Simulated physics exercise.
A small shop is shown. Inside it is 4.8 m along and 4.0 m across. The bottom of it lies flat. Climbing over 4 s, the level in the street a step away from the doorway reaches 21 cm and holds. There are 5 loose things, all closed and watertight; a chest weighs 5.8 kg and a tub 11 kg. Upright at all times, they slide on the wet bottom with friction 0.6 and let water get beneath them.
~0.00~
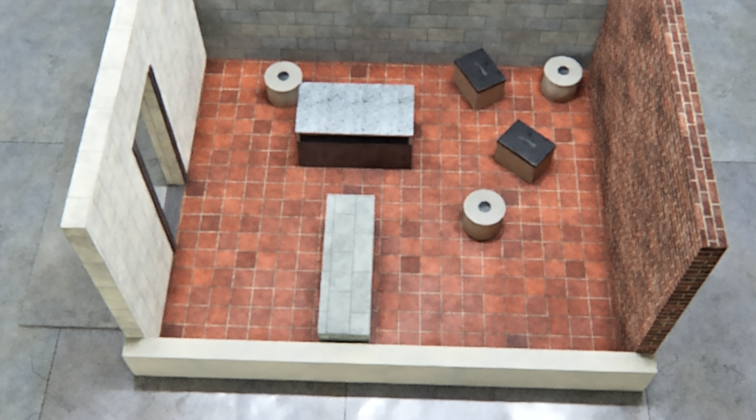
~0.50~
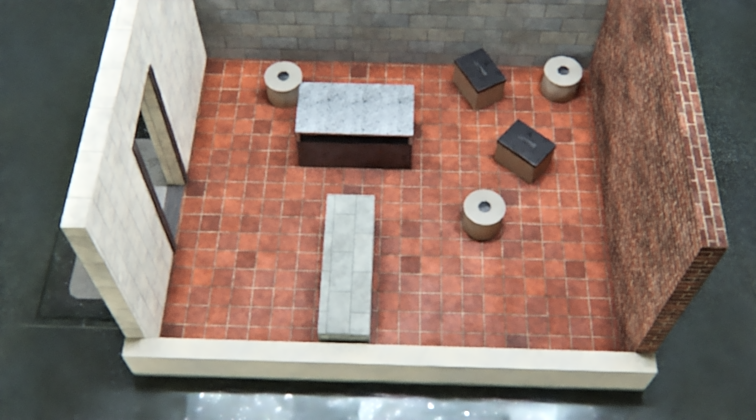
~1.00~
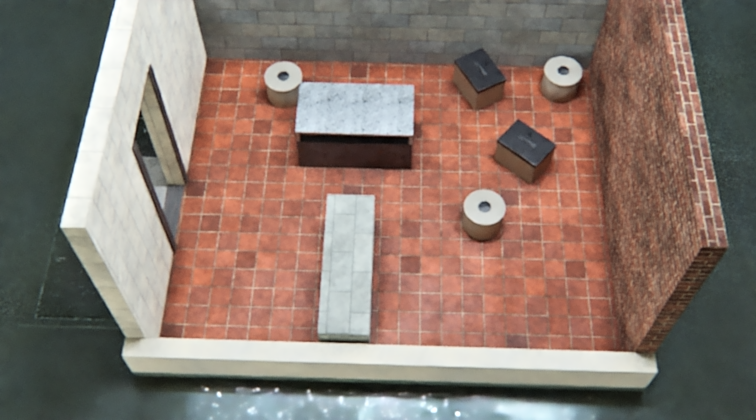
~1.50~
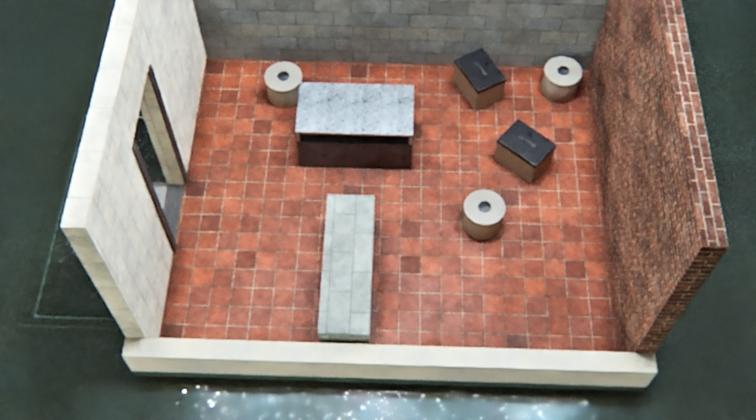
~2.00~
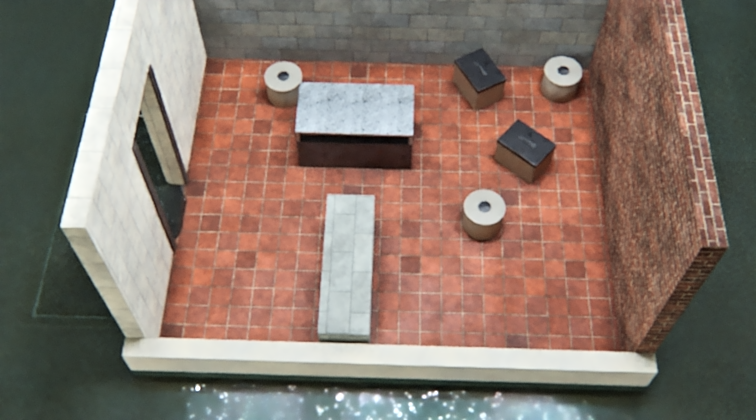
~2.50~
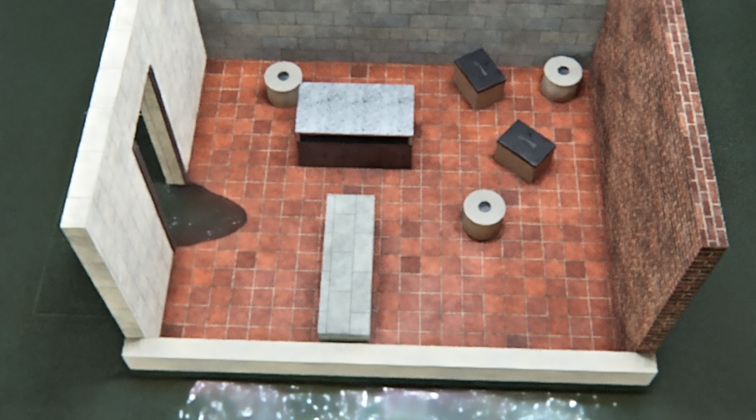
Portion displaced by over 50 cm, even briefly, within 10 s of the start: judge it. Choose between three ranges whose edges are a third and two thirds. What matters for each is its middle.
The range is the lowest, under a third.
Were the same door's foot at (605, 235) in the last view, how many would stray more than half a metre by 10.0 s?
Count: 3.
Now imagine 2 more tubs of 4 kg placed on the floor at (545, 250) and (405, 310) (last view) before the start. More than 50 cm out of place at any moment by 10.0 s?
Taking them in order, the first is within that distance and the second is within that distance.
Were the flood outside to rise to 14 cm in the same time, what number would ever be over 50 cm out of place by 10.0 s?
I count 0 of them in that case.
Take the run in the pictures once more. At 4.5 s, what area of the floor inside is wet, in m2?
Close to 5.0 m2, I'd say.
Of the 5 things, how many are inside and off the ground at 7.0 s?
My tally comes to 0.
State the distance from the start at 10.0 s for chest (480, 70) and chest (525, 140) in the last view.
They've ended up 0 cm and 80 cm away, in that order.
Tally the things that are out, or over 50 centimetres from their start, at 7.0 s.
0 in all.
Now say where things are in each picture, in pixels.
A chest at (527, 142) rests on the ground; a chest at (480, 69), on the bottom; 0.0 m2 under water; 0 of 5 have shifted, in the first frame.
A chest at (527, 142) rests on the ground; a chest at (480, 69), on the bottom; water covers 0.0 m2; 0 of 5 have shifted, in the second frame.
A chest at (527, 142), on the bottom; a chest at (480, 69), on the bottom; water covers 0.0 m2; 0 of 5 have shifted, in the third frame.
A chest at (527, 142) rests on the ground; a chest at (480, 69), on the bottom; 0.0 m2 under water; 0 of 5 have shifted, in the fourth frame.
A chest at (527, 142), on the bottom; a chest at (480, 69), on the bottom; water covers 0.0 m2; 0 of 5 have shifted, in the fifth frame.
A chest at (527, 142), on the bottom; a chest at (480, 69) rests on the ground; 0.4 m2 under water; 0 of 5 have shifted, in the sixth frame.
After 3.5 s 0 of 5 are over 50 cm from their spots; 0 afloat.
After 4.5 s 0 of 5 are over 50 cm from their spots; 0 afloat.
After 7.0 s 0 of 5 are over 50 cm from their spots; 0 afloat.
After 10.0 s 1 of 5 are over 50 cm from their spots, and 1 have been at some point; 2 afloat.
